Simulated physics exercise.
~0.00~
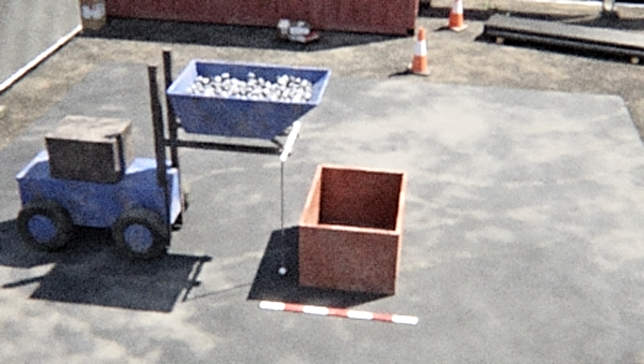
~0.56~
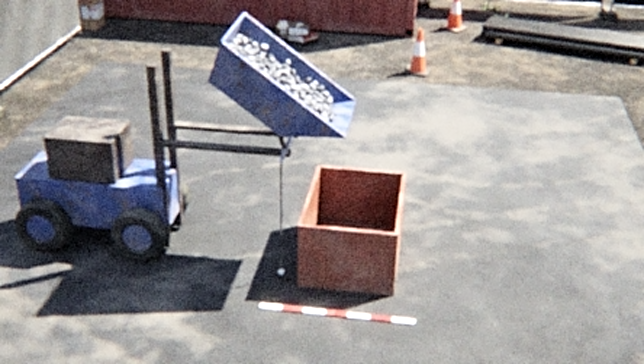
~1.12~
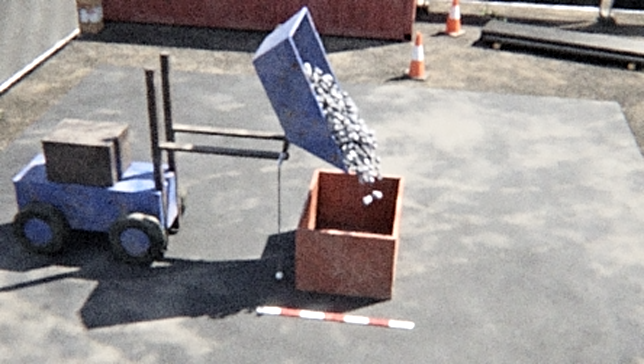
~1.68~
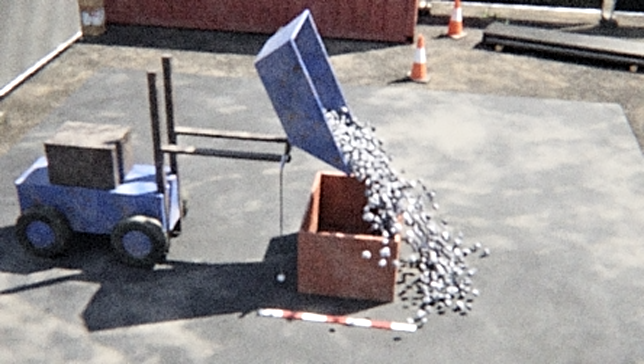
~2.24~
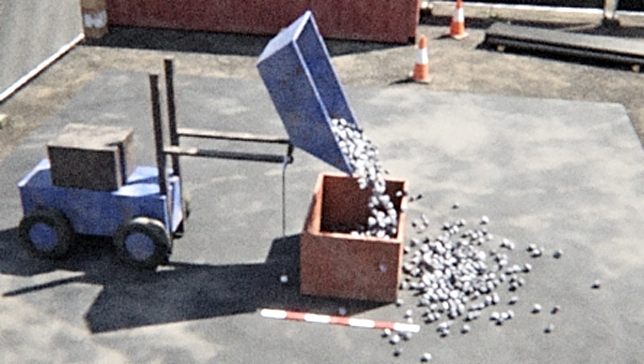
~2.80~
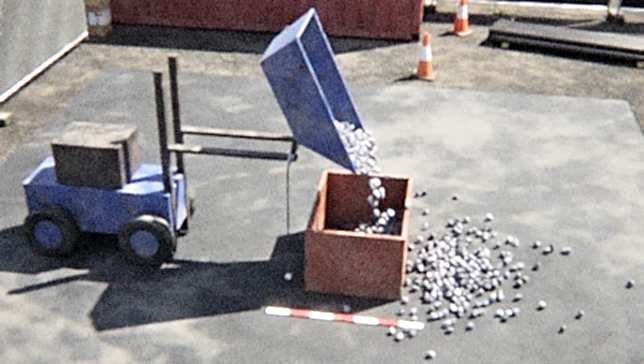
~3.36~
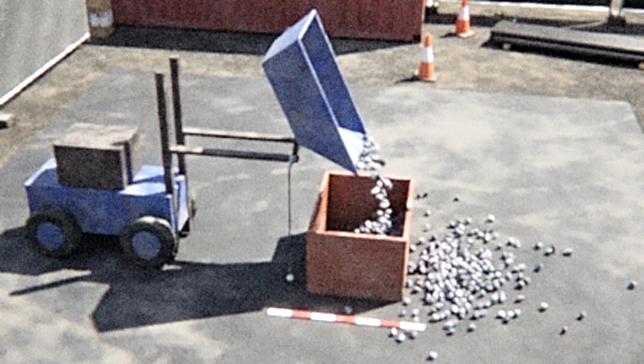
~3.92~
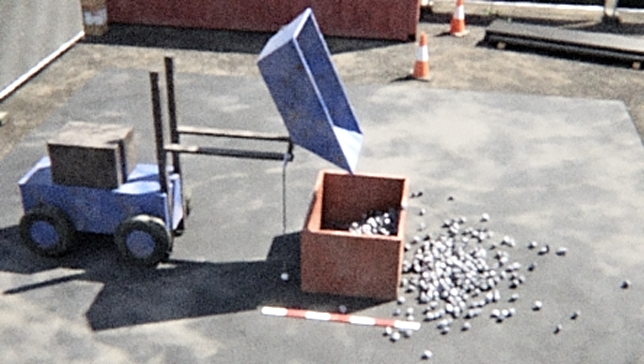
At first, a blue fork truck on a paved yard holds a raised blue skip full of pale stones beside an open reddish-brown bin. The skip tips to the right, and the stones begin to slide toward its lower edge. As it tilts steeply, they pour down toward the bin, then many spill over the far side and scatter across the ground. The skip stays steeply tilted while the remaining stones run more thinly into the bin. In the end the skip looks empty, with stones heaped inside the bin and others strewn to its right.
